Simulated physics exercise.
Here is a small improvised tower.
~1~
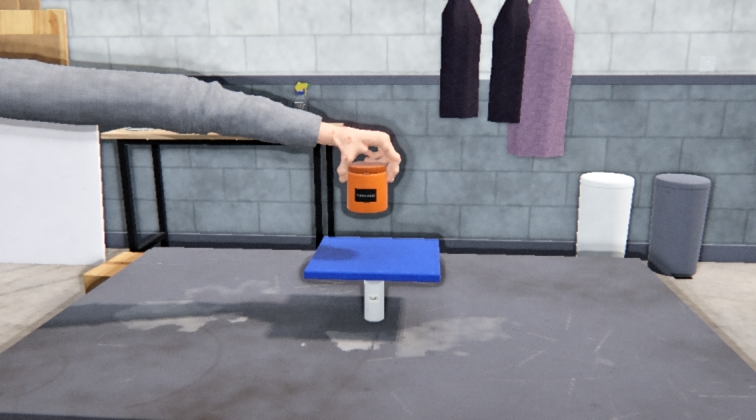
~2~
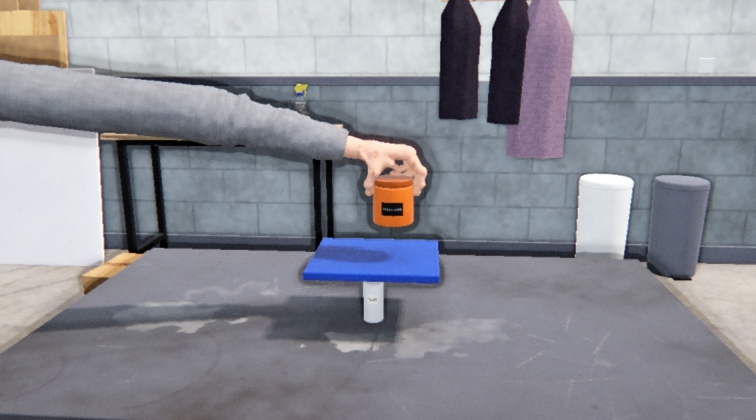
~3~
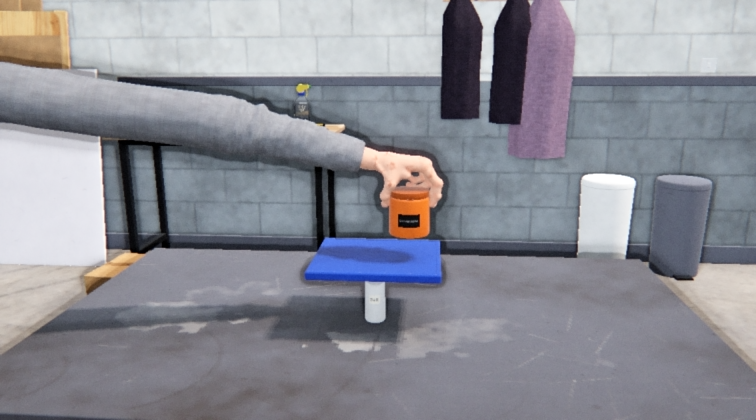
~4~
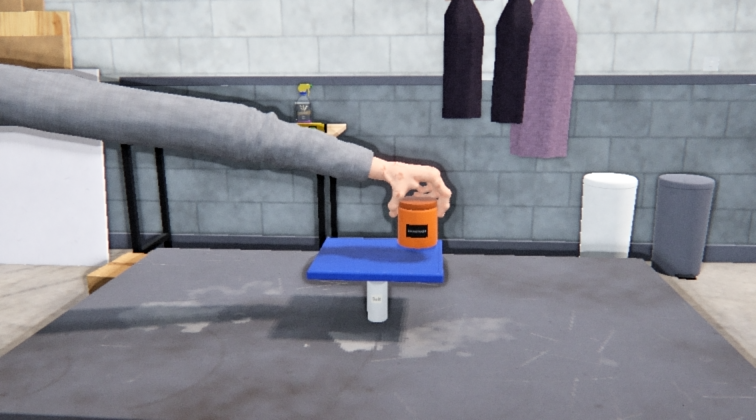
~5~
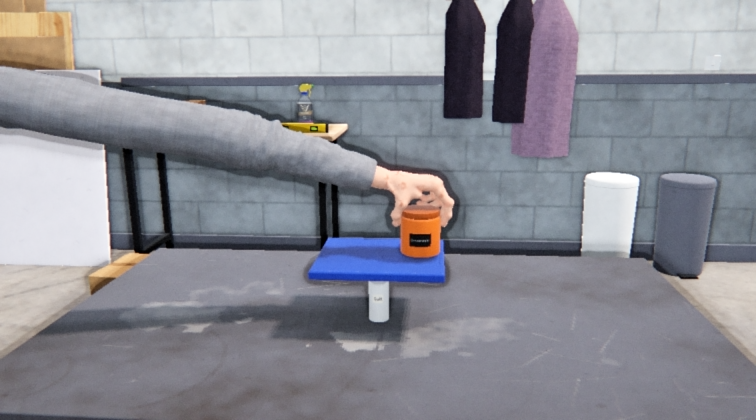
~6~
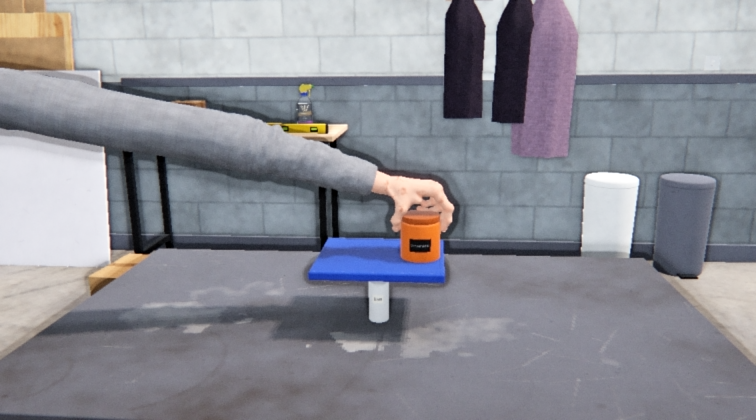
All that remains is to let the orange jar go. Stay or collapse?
It comes apart.
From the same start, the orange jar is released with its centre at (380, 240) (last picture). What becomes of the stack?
Then it holds.
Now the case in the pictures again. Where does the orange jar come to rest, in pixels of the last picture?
At about (464, 307).
Then, 0.40 s after the last picture, orange jar now fallen; blue lid tipped 70° from how it was.
Then, 0.50 s after the last picture, blue lid on its side.
Then, 0.90 s after the last picture, blue lid now fallen; white shaker tipped 35° from how it was.
Then, 1.00 s after the last picture, white shaker now fallen.
By the end, fallen, white shaker, blue lid and orange jar. Seen from the same camera at the end, orange jar near (464, 307). The stack gives way.
